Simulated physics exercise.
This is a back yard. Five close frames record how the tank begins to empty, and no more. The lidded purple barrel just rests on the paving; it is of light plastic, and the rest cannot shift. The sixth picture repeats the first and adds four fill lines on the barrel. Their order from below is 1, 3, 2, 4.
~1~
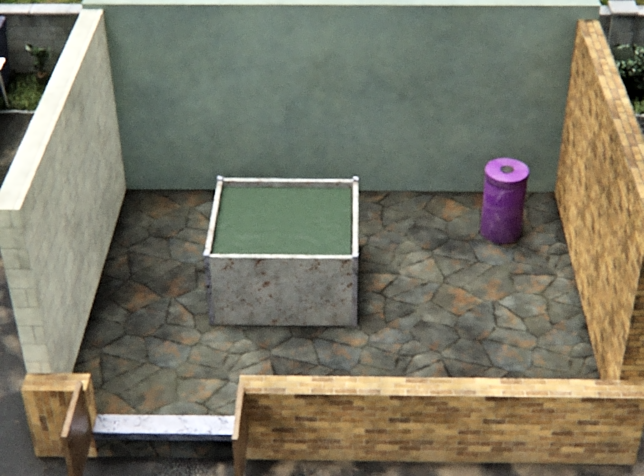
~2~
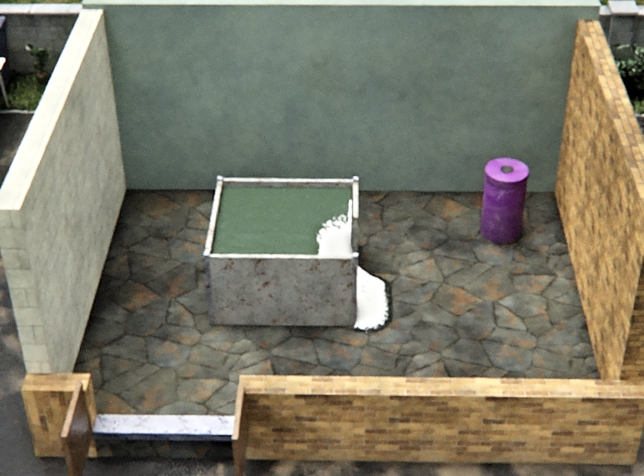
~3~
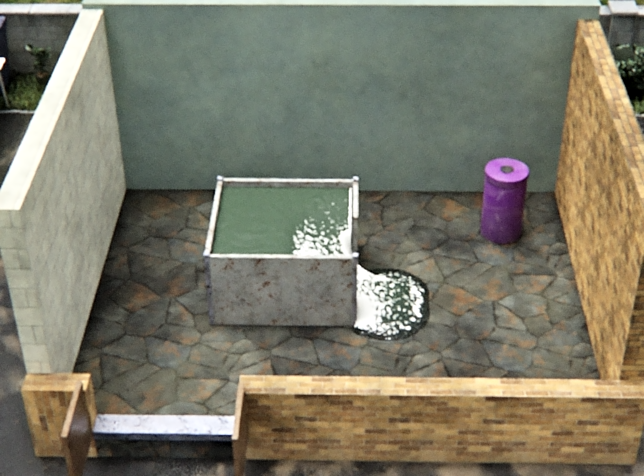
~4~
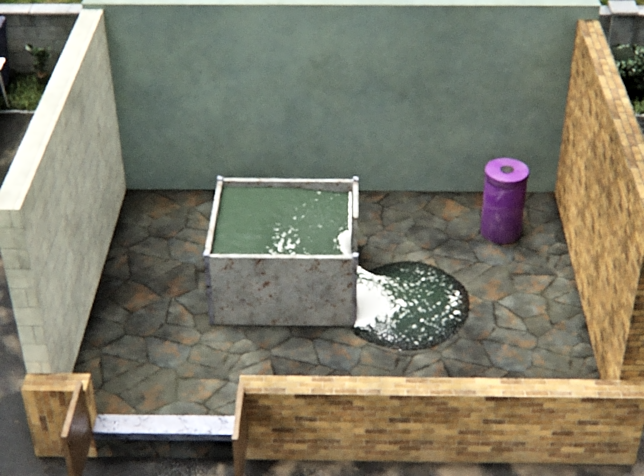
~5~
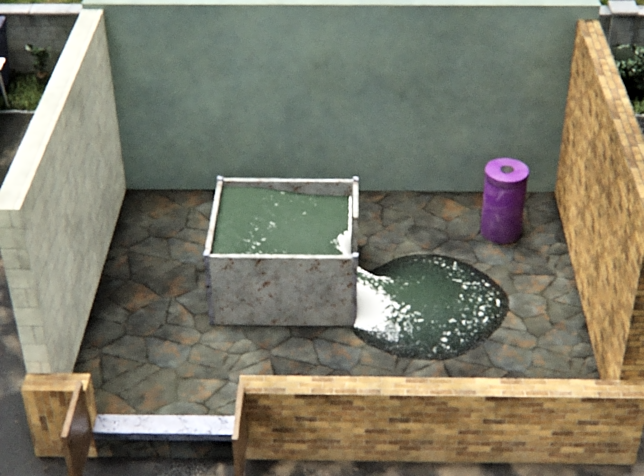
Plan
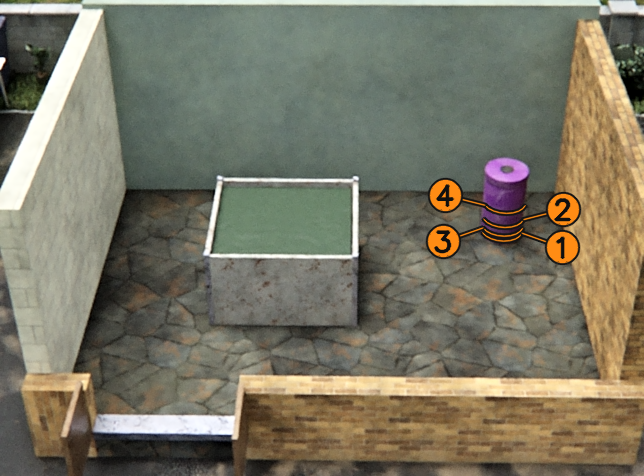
Green water pours from the right side of a square tank and spreads across stone paving.
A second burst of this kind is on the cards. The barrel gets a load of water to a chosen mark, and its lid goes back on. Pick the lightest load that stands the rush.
Choose 2.
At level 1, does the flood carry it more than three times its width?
Yes, clearly.
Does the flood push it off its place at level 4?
No, that is safe.
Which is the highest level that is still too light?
Level 3.
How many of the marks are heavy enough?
Two.
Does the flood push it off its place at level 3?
Yes, it does.
On the marked copy, 1 at (503, 241); 2 at (505, 227); 3 at (504, 236); 4 at (506, 213); from the bottom up 1, 3, 2, 4.
If 1 is chosen, it is pushed about 8 times its own width away.
If 2 is chosen, it does not move.
If 3 is chosen, it is pushed about twice its own width away.
If 4 is chosen, it does not move.
